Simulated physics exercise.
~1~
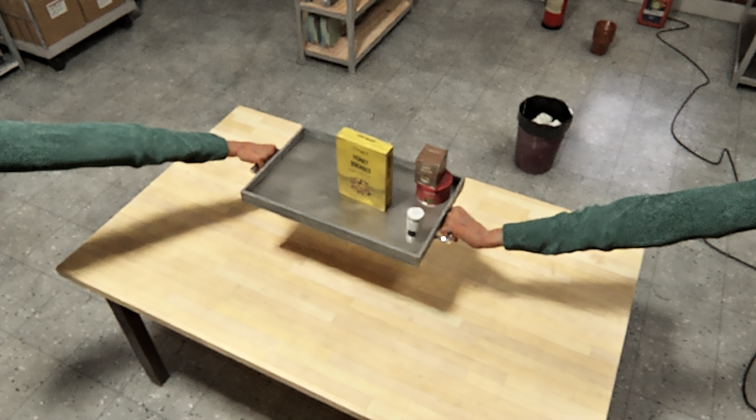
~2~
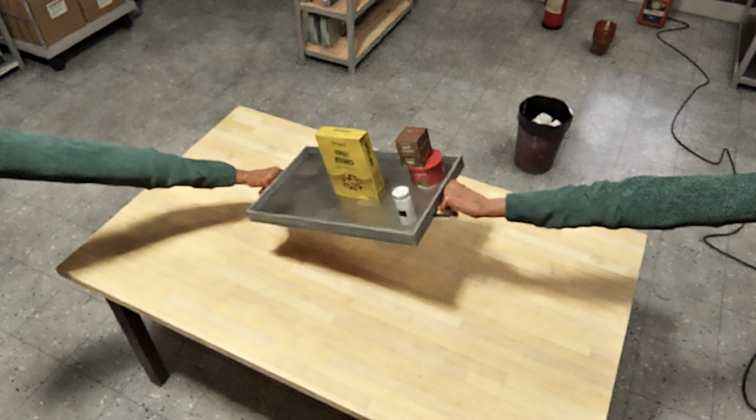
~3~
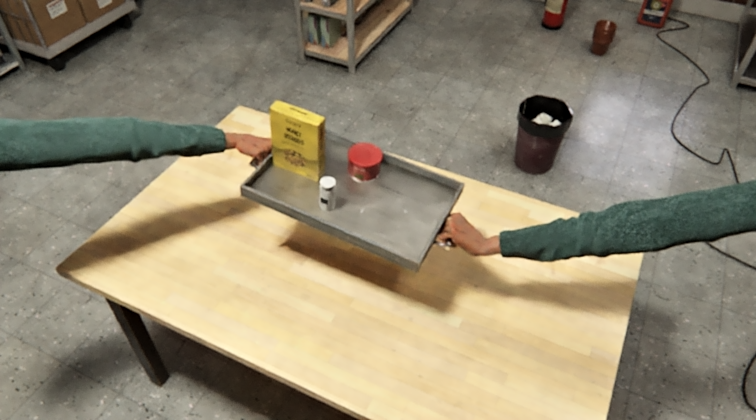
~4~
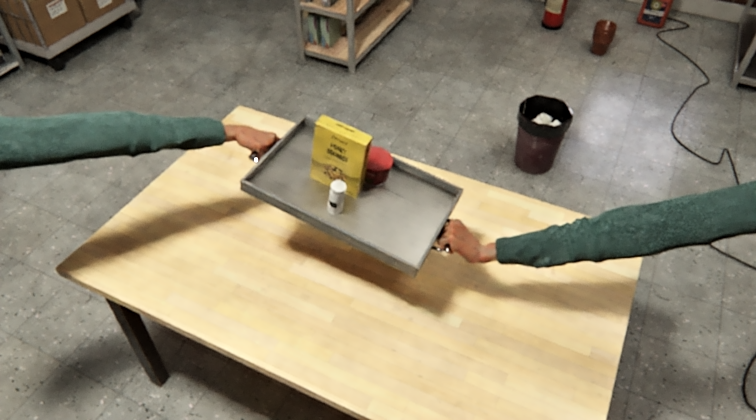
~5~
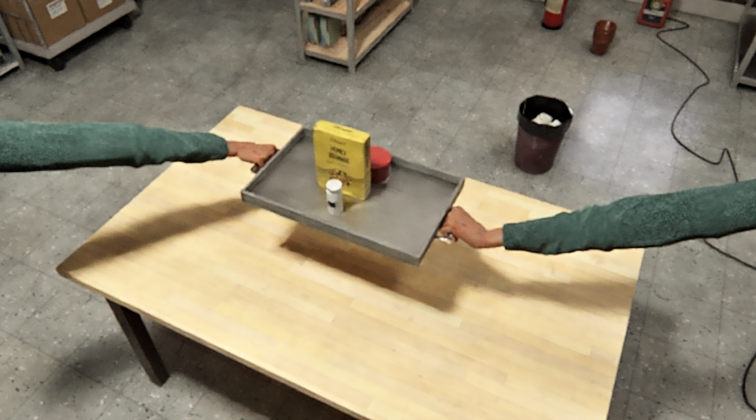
Over a wooden table, two hands tilt a tray, sliding its items left, then level it.
